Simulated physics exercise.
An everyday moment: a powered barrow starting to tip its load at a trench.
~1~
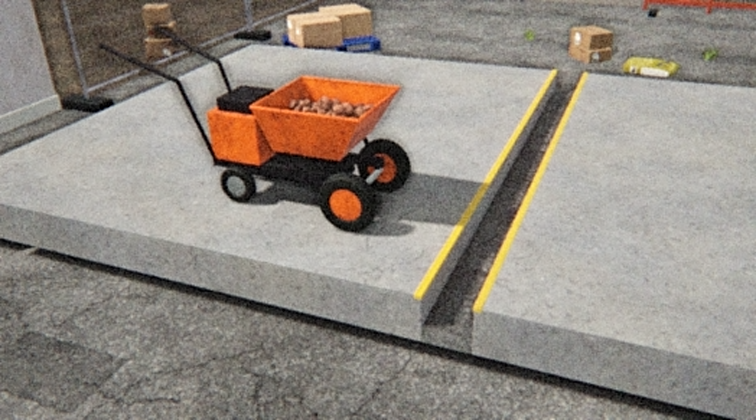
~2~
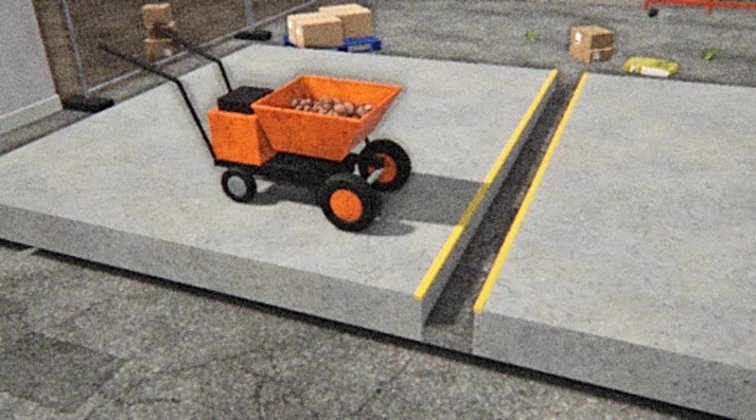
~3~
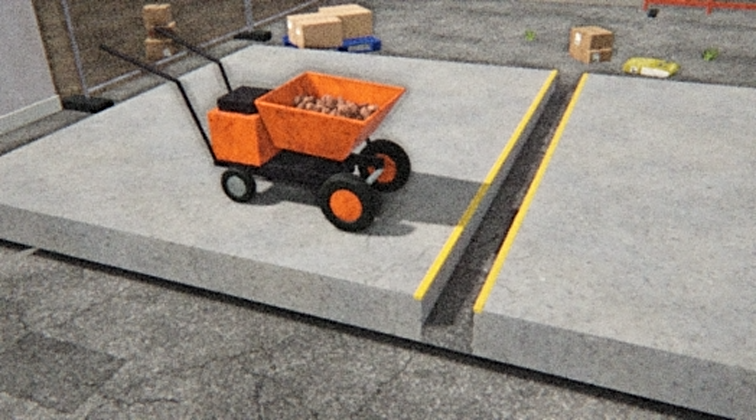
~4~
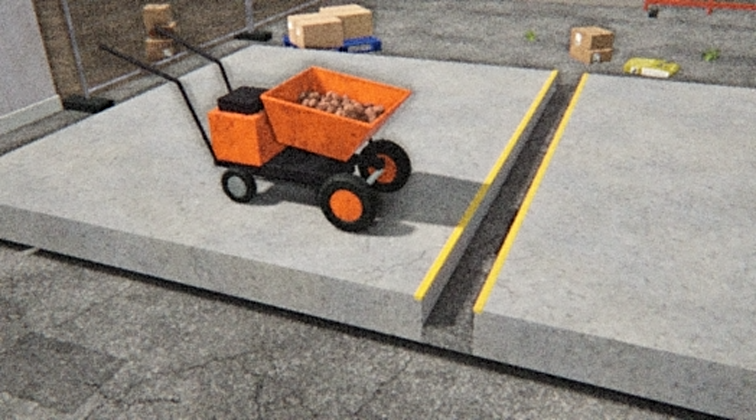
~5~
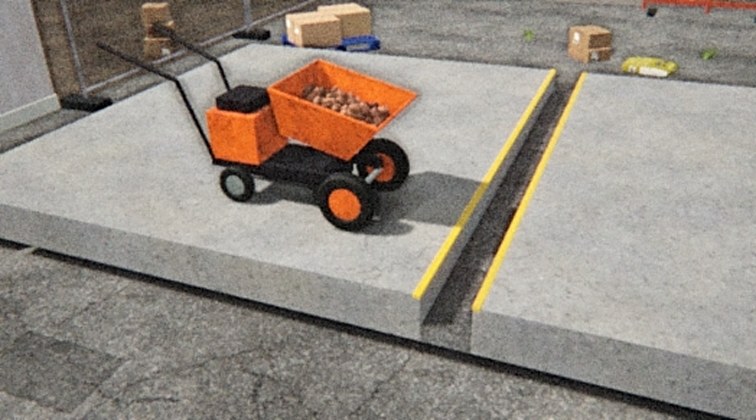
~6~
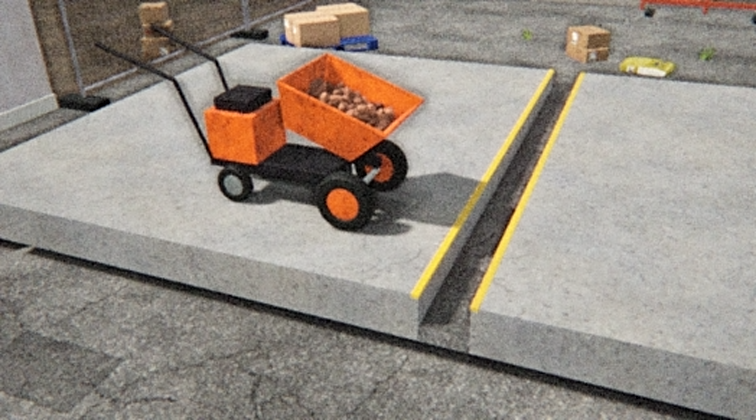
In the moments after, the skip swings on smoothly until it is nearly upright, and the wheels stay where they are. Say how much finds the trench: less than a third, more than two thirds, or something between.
It catches more than two thirds.
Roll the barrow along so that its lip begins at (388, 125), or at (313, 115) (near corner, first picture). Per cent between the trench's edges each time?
In turn 70 and 20 in a hundred.
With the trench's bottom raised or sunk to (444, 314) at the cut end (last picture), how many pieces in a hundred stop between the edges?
It comes to 70 per cent or so.
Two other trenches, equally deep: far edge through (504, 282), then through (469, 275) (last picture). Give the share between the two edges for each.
First some 80, then 70 per cent.
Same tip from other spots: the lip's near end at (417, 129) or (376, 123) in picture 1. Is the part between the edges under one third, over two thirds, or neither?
One: Under a third. Two: More than two thirds.
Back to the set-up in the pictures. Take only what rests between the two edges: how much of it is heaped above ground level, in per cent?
Near 0 %.
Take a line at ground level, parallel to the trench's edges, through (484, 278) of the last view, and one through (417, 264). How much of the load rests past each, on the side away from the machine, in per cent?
The first gives 0 %, the second 80 %.
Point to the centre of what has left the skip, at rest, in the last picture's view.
Around (479, 249).
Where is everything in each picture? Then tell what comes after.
In the first frame, lip of the skip at (359, 121), level; top of the load at (330, 115), lumps of rubble; first edge of the trench at (435, 268); far edge at (491, 279), the trench under half as wide as the skip, and about half as deep as wide.
In the second frame, lip of the skip at (361, 122), level; top of the load at (331, 114).
In the third frame, lip of the skip at (365, 124), tipped barely; top of the load at (334, 113).
In the fourth frame, lip of the skip at (372, 127), tipped a little; top of the load at (325, 106).
In the fifth frame, lip of the skip at (378, 130), tipped a little; top of the load at (324, 106).
In the sixth frame, lip of the skip at (386, 136), tipped clearly; top of the load at (320, 102); first edge of the trench at (432, 267); far edge at (488, 278).
Soon, skip tipped steeply; all in the skip.
A while on, skip tipped right over; nearly all in the skip; a stray few short of the trench; a stray few in or heaped over the trench; a stray few falling.
Towards the end, skip tipped right over; about half in the skip; a stray few short of the trench; about half in or heaped over the trench; a stray few falling.
Finally, skip tipped right over; about a quarter in the skip; a stray few short of the trench; most in or heaped over the trench; a stray few beyond it.
